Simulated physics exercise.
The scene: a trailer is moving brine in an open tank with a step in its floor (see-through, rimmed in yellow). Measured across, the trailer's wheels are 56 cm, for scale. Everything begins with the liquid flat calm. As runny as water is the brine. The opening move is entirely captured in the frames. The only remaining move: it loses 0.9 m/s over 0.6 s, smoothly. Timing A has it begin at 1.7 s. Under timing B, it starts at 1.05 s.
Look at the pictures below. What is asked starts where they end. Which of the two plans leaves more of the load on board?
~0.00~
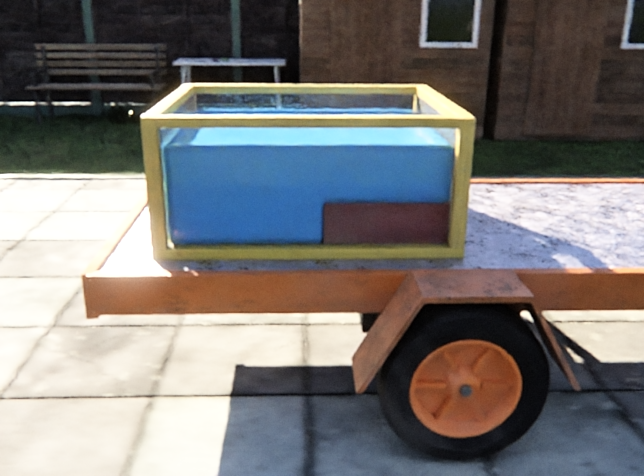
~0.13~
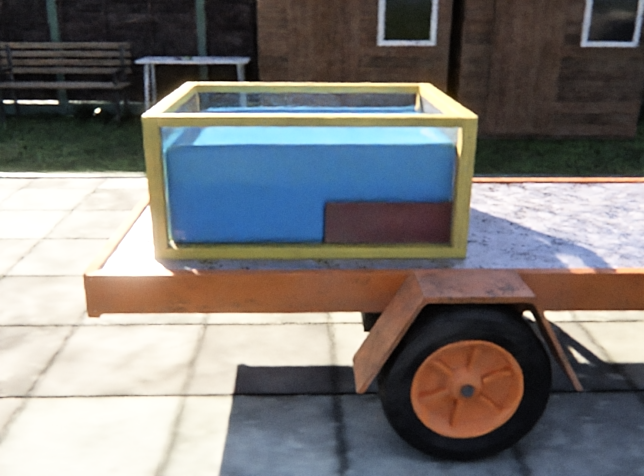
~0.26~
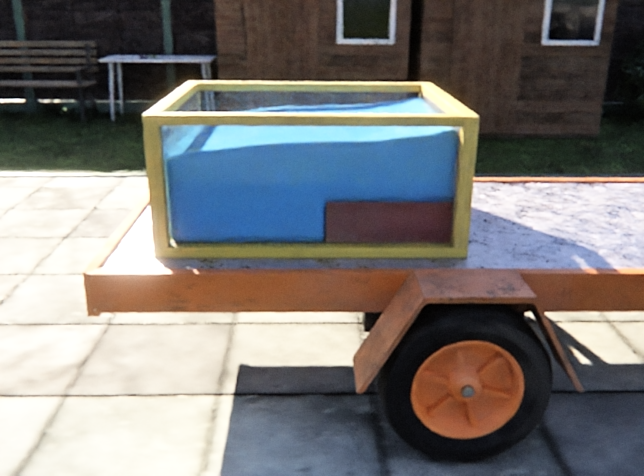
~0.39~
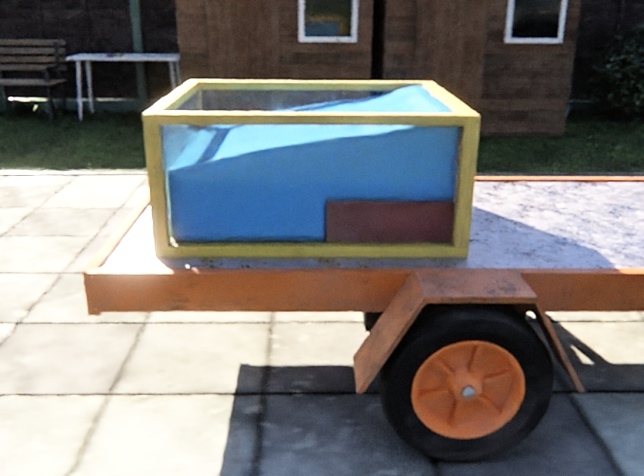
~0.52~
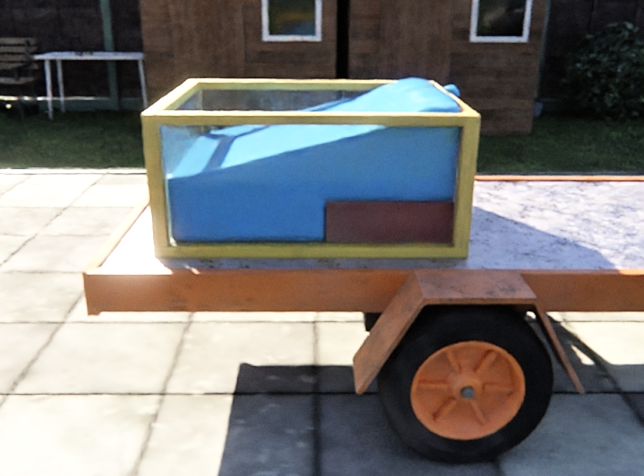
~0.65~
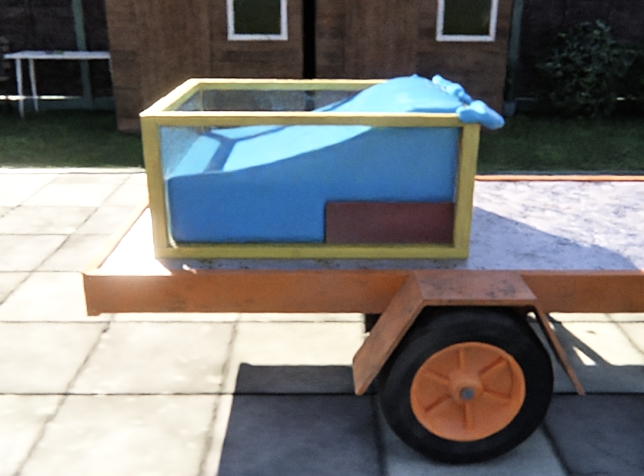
Plan B.
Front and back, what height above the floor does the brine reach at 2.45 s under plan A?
At the front 44 cm, at the back 22 cm.
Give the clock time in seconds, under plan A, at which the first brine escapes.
The first spill happens at roughly 0.9 s.
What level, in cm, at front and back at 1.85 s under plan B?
Front level 54 cm, back level 26 cm.
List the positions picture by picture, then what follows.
In the first picture, the surface is at (429, 142) by the front wall; at (187, 140) by the back wall; it lies level with the rim line; edge of the step at (387, 205); the front is on the right, levels are read along the near wall; a wheel hub at (469, 396).
In the second picture, the surface is at (432, 141) by the front wall; at (188, 139) by the back wall; it lies level with the rim line.
In the third picture, the surface is at (434, 130) by the front wall; at (190, 150) by the back wall; it climbs 5° towards the front.
In the fourth picture, the surface is at (191, 160) by the back wall; it climbs 11° towards the front.
In the fifth picture, the surface is at (437, 99) by the front wall; at (191, 170) by the back wall; it climbs 17° towards the front.
In the sixth picture, the surface is at (437, 96) by the front wall; at (190, 170) by the back wall; it climbs 18° towards the front; a wheel hub at (470, 400).
For plan A, 2.45 s in, the surface is 44 cm up at the front and 23 cm at the back; 7 per cent is out, over the front.
For plan A, 5.28 s in, 10 per cent is out, over the front, 24 of 234 litres.
For plan B, 1.85 s in, the surface is 54 cm up at the front and 26 cm at the back; 1 per cent is out, over the front.
For plan B, 4.64 s in, 6 per cent is out, over the front, 14 of 234 litres.
